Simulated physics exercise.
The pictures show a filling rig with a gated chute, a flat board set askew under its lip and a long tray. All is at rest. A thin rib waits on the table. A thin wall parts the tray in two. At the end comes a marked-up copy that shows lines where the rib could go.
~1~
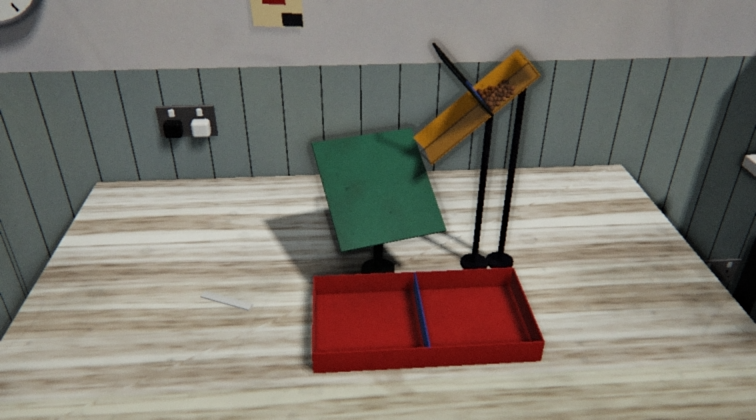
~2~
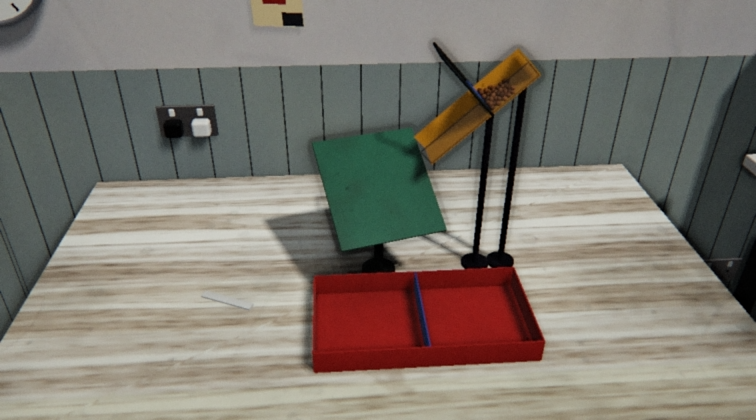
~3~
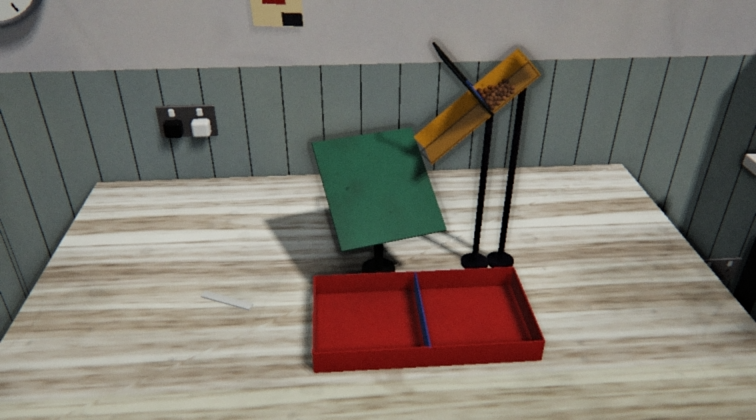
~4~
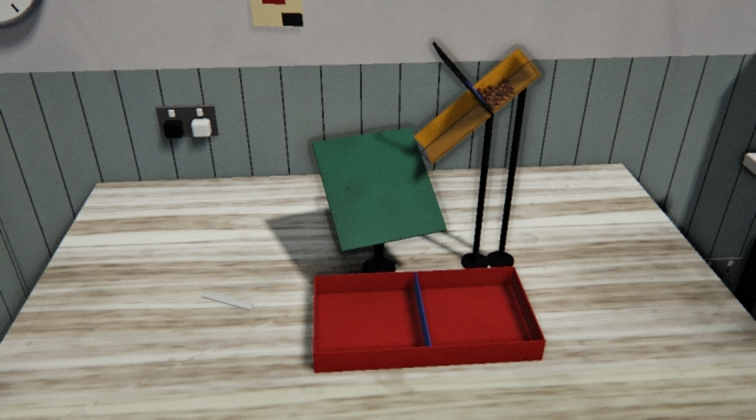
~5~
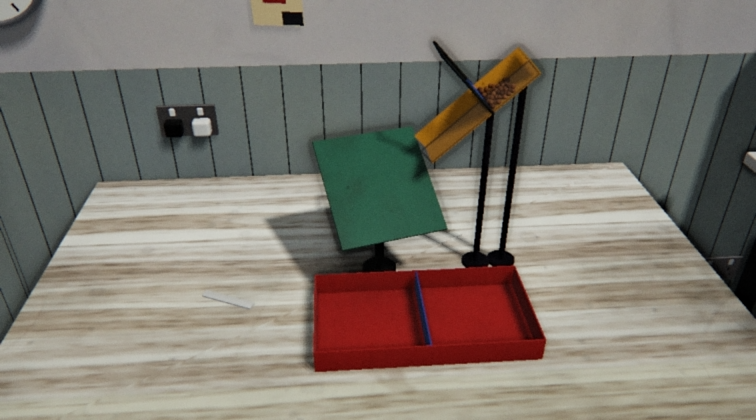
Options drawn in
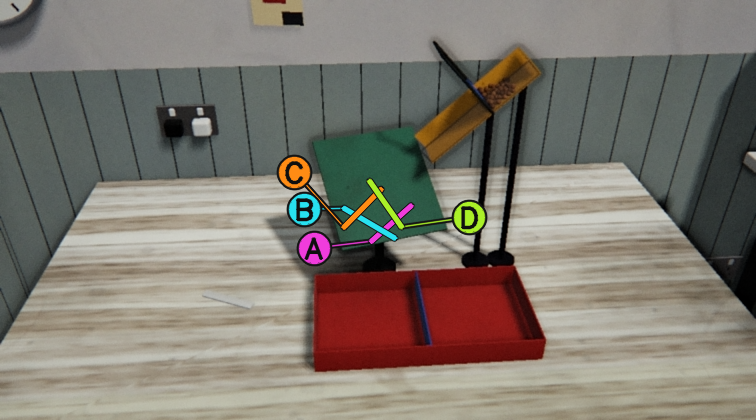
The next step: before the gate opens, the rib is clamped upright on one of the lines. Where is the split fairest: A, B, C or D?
Line B.
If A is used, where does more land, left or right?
More lands on the left.
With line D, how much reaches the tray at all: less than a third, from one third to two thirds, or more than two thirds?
Line D gives more than two thirds.
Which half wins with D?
The right half.
On the marked copy, line A from (411, 205) to (371, 241); line B from (344, 208) to (394, 238); line C from (380, 189) to (343, 227); line D from (369, 181) to (401, 226).
Choosing A, of what is caught, nearly all in the left half, a small part in the right.
Choosing B, of what is caught, about a third in the left half, about two thirds in the right.
Choosing C, of what is caught, most in the left half, a small part in the right.
Choosing D, of what is caught, a small part in the left half, nearly all in the right.
